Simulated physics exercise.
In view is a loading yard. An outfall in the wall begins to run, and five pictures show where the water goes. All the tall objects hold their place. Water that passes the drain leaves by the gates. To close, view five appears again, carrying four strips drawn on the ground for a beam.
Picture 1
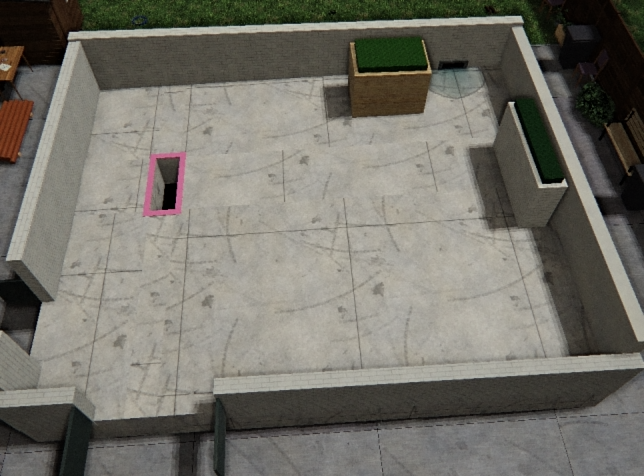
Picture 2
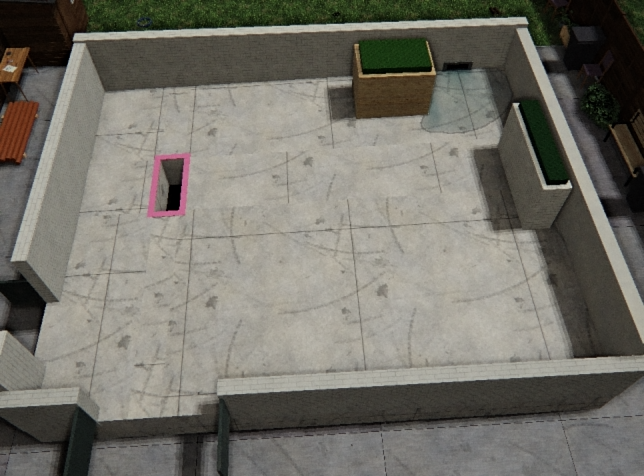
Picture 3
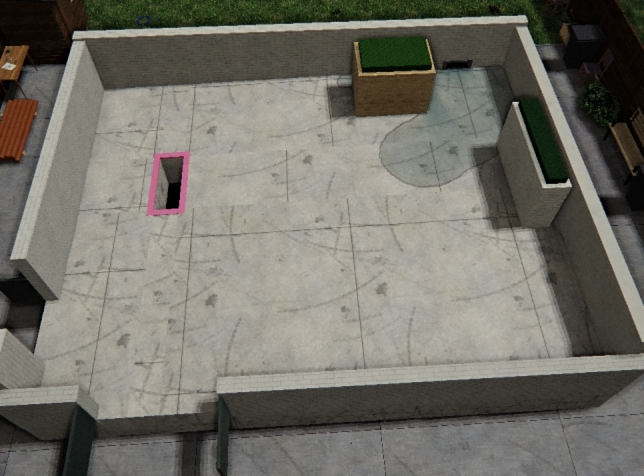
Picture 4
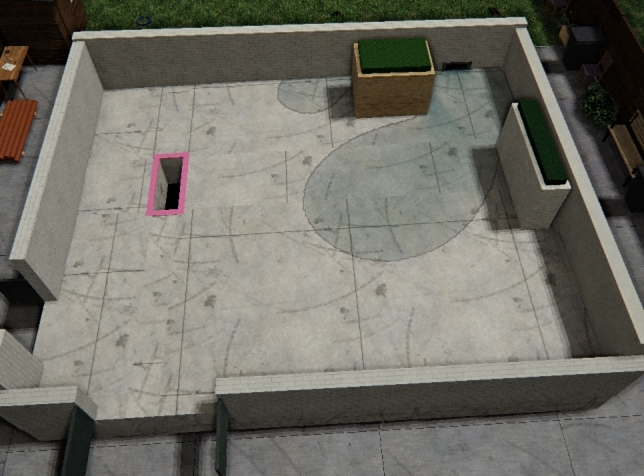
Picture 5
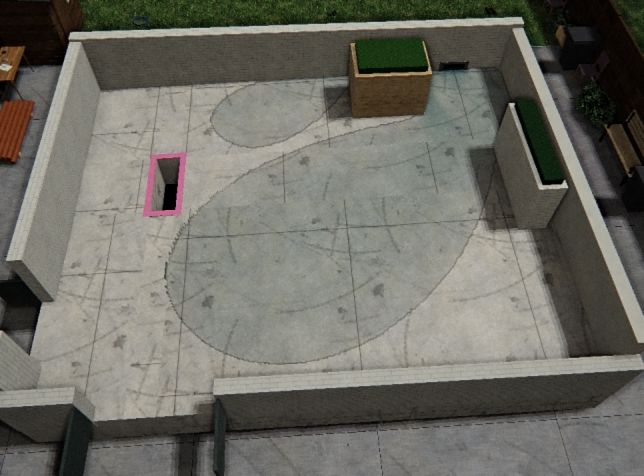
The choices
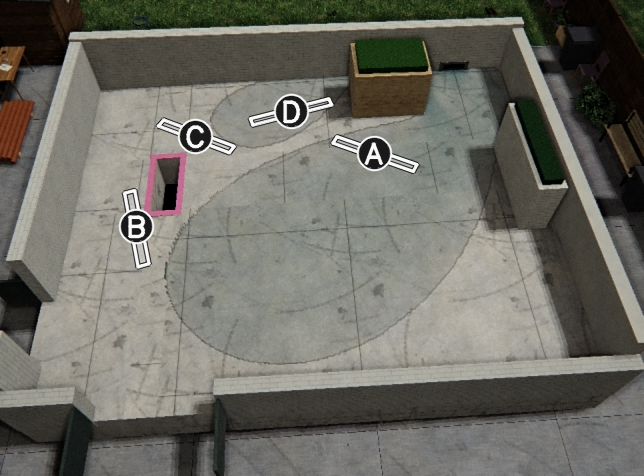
A walled concrete yard sat still while a dark wet patch spread from the top right corner, passed between two grass-topped blocks, and widened down and left across the floor, with the pink-edged drain still dry.
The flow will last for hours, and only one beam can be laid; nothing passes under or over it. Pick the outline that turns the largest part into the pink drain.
A.
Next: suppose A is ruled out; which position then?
It is B.
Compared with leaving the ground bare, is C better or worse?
Position C is worse.
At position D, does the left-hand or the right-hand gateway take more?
The left one.
On the marked copy, A from (335, 139) to (415, 167); B from (129, 191) to (143, 265); C from (161, 122) to (231, 149); D from (251, 121) to (330, 101).
If A is chosen, about 19 % of the stream goes into the pink drain, about 80 % out by the gates.
If B is chosen, about 14 % of the stream goes into the pink drain, about 85 % out by the gates.
If C is chosen, about 6 % of the stream goes into the pink drain, about 92 % out by the gates.
If D is chosen, about 7 % of the stream goes into the pink drain, about 92 % out by the gates.
